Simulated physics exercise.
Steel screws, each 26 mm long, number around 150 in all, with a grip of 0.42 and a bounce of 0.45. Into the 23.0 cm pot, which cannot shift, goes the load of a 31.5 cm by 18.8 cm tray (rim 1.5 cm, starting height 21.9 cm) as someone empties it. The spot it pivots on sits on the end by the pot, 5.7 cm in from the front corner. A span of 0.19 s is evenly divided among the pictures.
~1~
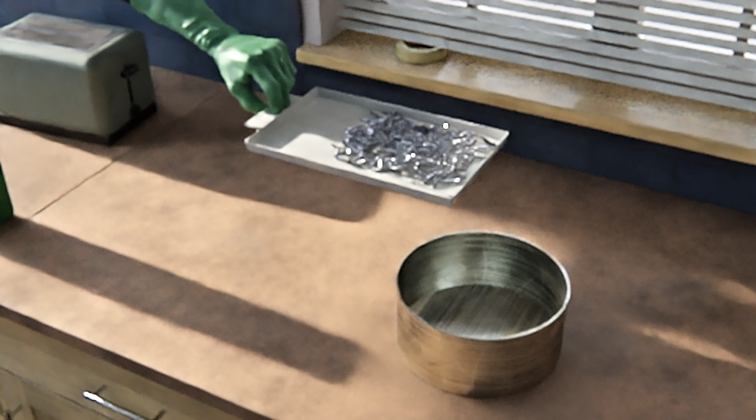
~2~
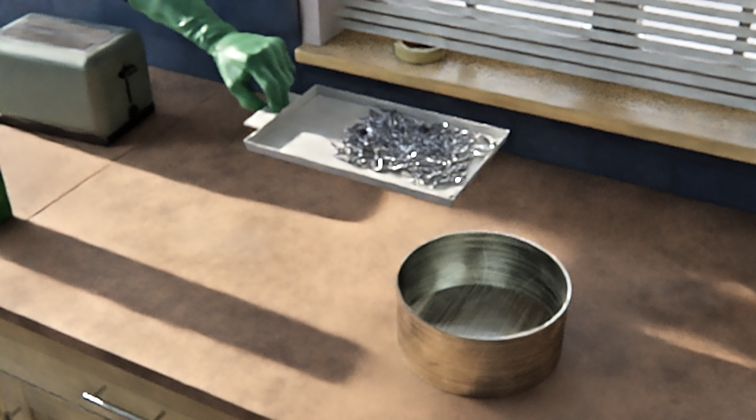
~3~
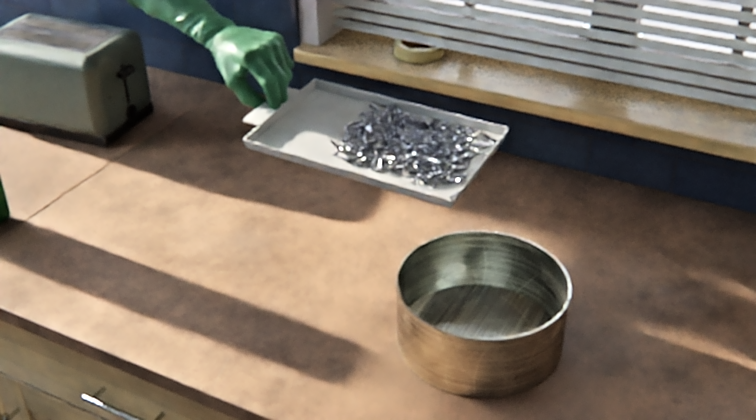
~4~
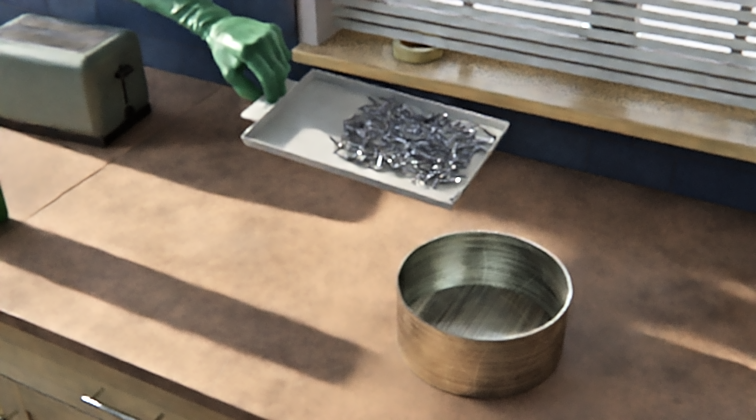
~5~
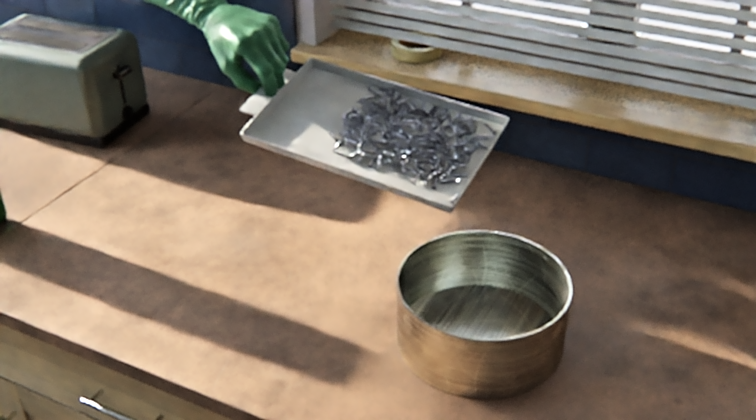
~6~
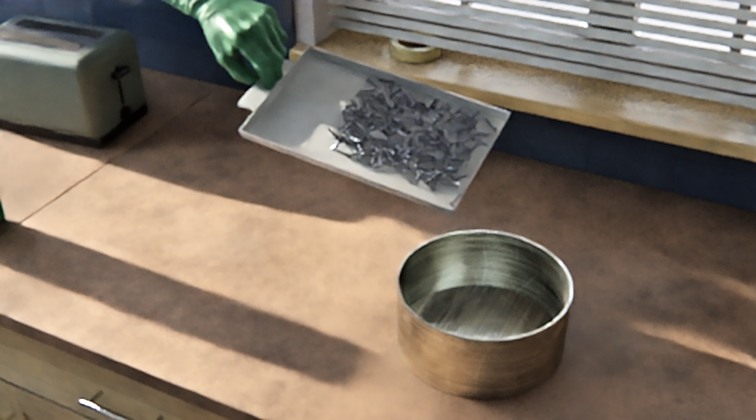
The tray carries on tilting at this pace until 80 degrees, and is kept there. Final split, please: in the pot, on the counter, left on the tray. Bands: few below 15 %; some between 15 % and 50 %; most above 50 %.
Pot: Most; counter: Some; tray: Few.
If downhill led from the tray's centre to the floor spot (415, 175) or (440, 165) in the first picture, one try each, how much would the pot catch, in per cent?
Roughly 100 % for the first direction, roughly 70 % for the second.
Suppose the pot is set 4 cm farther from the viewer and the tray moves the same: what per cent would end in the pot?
About 60 %.
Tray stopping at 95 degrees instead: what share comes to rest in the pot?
I'd expect some 75 per cent in the pot.
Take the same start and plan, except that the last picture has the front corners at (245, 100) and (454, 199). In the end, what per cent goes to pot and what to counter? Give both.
Pot 80; counter 10.
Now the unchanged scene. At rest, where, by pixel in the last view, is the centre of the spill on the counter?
You'll find it at about pixel (357, 366).
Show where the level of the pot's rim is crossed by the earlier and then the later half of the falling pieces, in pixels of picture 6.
(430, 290) first, (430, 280) later, roughly.
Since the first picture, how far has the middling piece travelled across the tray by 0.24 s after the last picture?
Roughly 4 cm.
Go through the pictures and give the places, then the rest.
The first frame shows tray tilt 0 degrees, front corners at (247, 141) and (451, 197); middle of the pieces at (402, 147); pot at (482, 281).
The second frame shows tray tilt 1 degrees, front corners at (247, 140) and (451, 197); middle of the pieces at (402, 146).
The third frame shows tray tilt 3 degrees, front corners at (246, 139) and (451, 199), lowest corner right front; middle of the pieces at (401, 144).
The fourth frame shows tray tilt 7 degrees, front corners at (244, 136) and (451, 201), lowest corner right front; middle of the pieces at (401, 140).
The fifth frame shows tray tilt 12 degrees, front corners at (243, 133) and (452, 205), lowest corner right front; middle of the pieces at (401, 137).
The sixth frame shows tray tilt 17 degrees, front corners at (242, 129) and (452, 208), lowest corner right front; middle of the pieces at (401, 133); pot at (484, 281).
Then, 0.24 s after the last picture, tilt 49 degrees; the tray holds 100 %, the pot 0 %.
Then, 0.40 s after the last picture, tilt 70 degrees; the tray holds 80 %, the pot 0 %.
Then, 0.69 s after the last picture, tilt 80 degrees; the tray holds 10 %, the pot 65 %.
In the end, pot 70 %, counter 25 %, tray 5 %.
